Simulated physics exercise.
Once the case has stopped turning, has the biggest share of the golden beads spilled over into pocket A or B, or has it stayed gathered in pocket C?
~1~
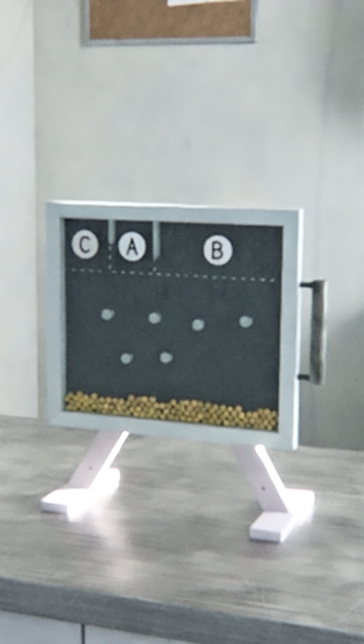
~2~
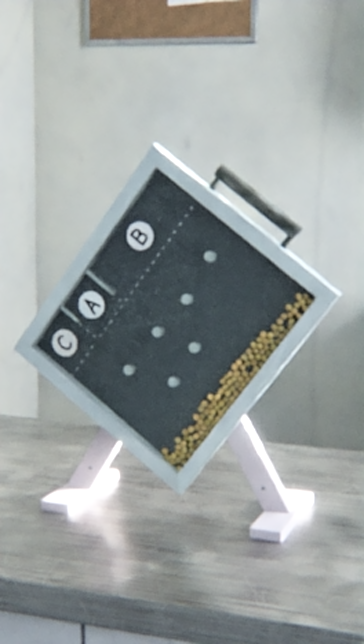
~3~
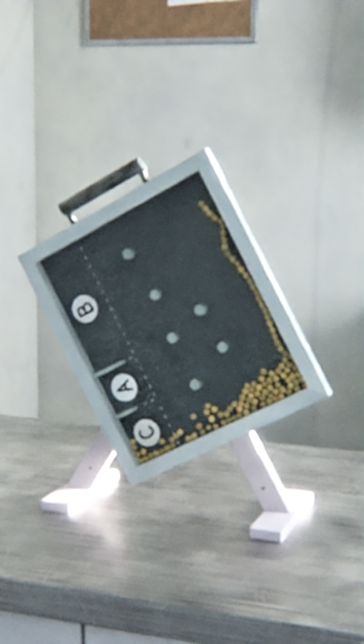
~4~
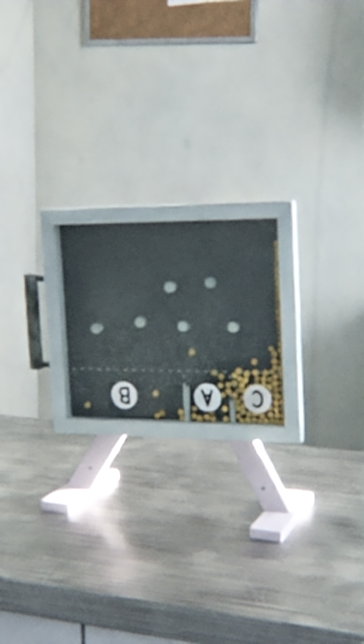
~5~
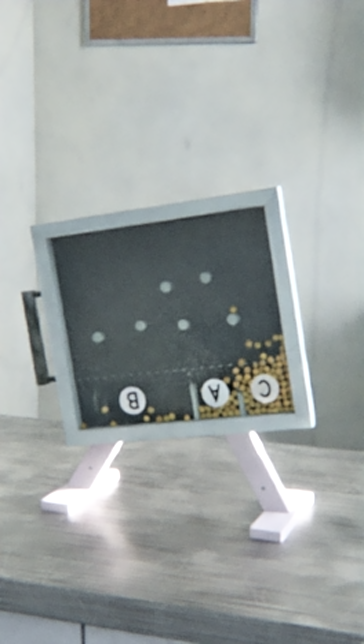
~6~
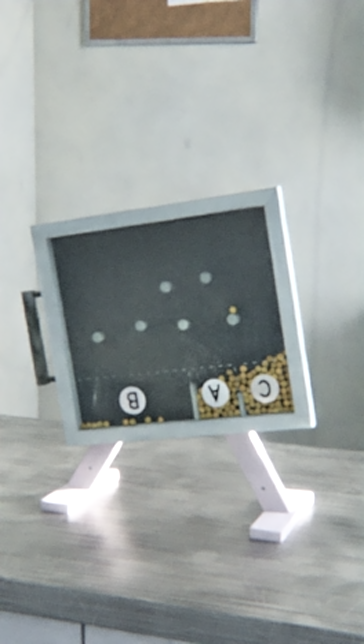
The biggest share is gathered in pocket C, at the lower right. A holds a smaller share and B only a thin scattering.
